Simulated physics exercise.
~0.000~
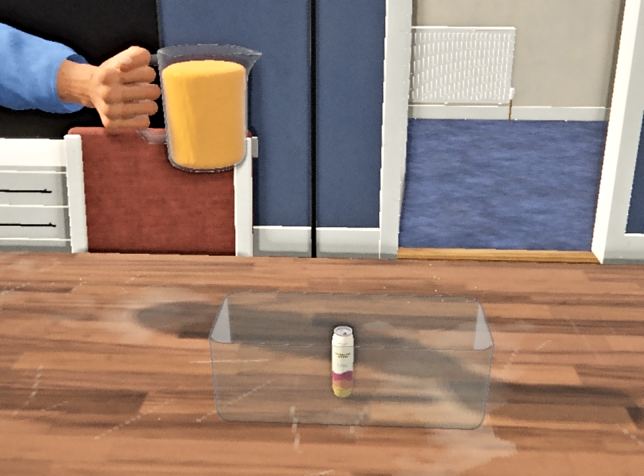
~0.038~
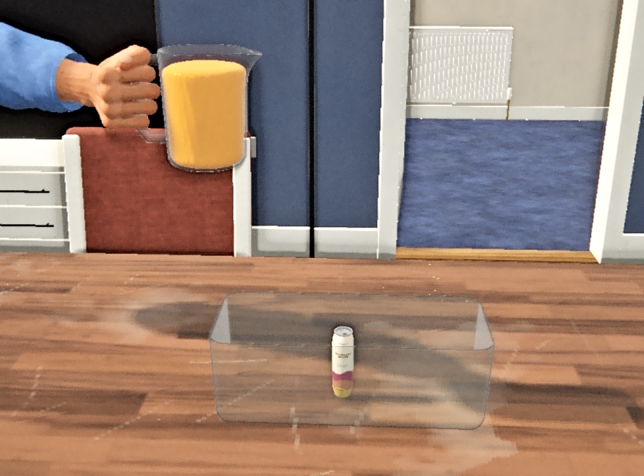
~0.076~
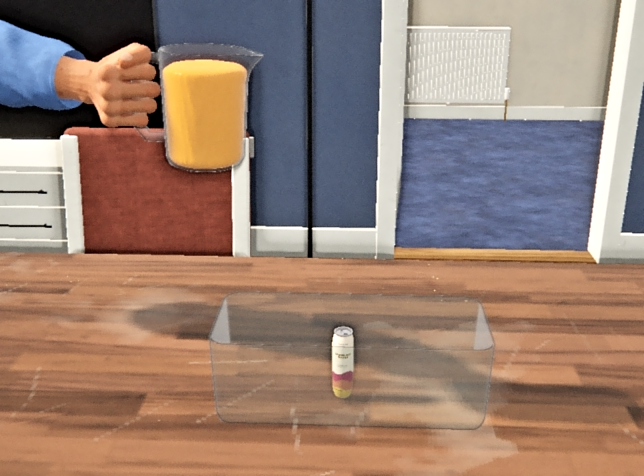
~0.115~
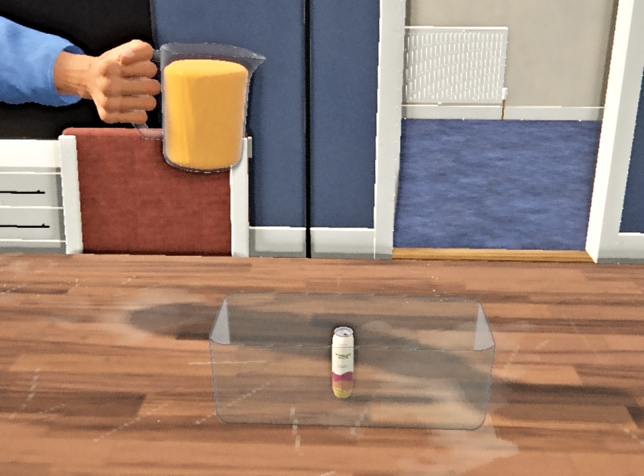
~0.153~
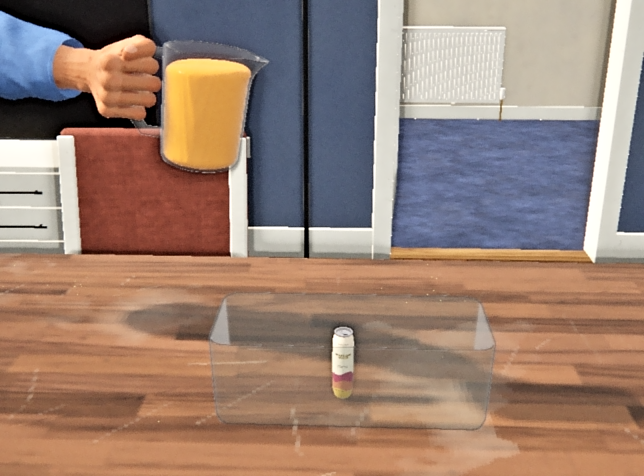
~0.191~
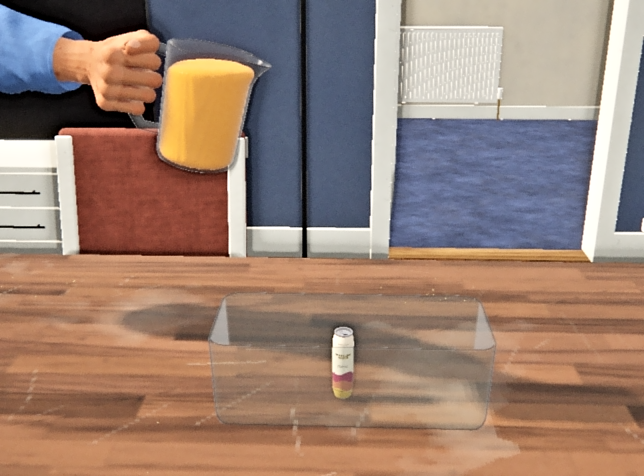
A hand held a clear pitcher of orange juice above a wooden table and slowly tilted it slightly to the right, while a small can stood still in a see-through basin below.
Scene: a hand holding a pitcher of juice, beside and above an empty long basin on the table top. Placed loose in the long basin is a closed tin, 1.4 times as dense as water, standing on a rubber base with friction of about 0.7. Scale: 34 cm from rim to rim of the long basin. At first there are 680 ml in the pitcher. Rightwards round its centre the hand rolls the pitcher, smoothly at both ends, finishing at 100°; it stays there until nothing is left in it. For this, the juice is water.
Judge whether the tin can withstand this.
It withstands it and stays upright.
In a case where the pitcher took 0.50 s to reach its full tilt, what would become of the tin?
The tin would stay balanced.
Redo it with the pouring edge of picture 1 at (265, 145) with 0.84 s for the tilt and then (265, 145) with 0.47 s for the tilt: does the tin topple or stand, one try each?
First it tips over; then it tips over.
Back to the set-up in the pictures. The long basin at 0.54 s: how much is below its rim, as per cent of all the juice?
Roughly 0 percent of it.
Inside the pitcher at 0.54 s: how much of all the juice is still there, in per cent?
I'd estimate some 82 % remains.
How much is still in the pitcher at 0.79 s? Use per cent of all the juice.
Around 34 percent of it.
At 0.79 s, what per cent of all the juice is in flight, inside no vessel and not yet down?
Some 36 per cent.
Then, 0.54 s in, the tilt is 71° and 82 per cent is still to pour; the tin stands where it began.
Then, 0.79 s in, the tilt is 99° and 35 per cent is still to pour; the tin stands where it began.
Then, 1.05 s in, the tilt is 100° and 6 per cent is still to pour; the tin stands where it began.
Then, 1.34 s in, the tilt is 100° and 1 per cent is still to pour; the tin leans 6°.
Finally, the tin stands where it began.
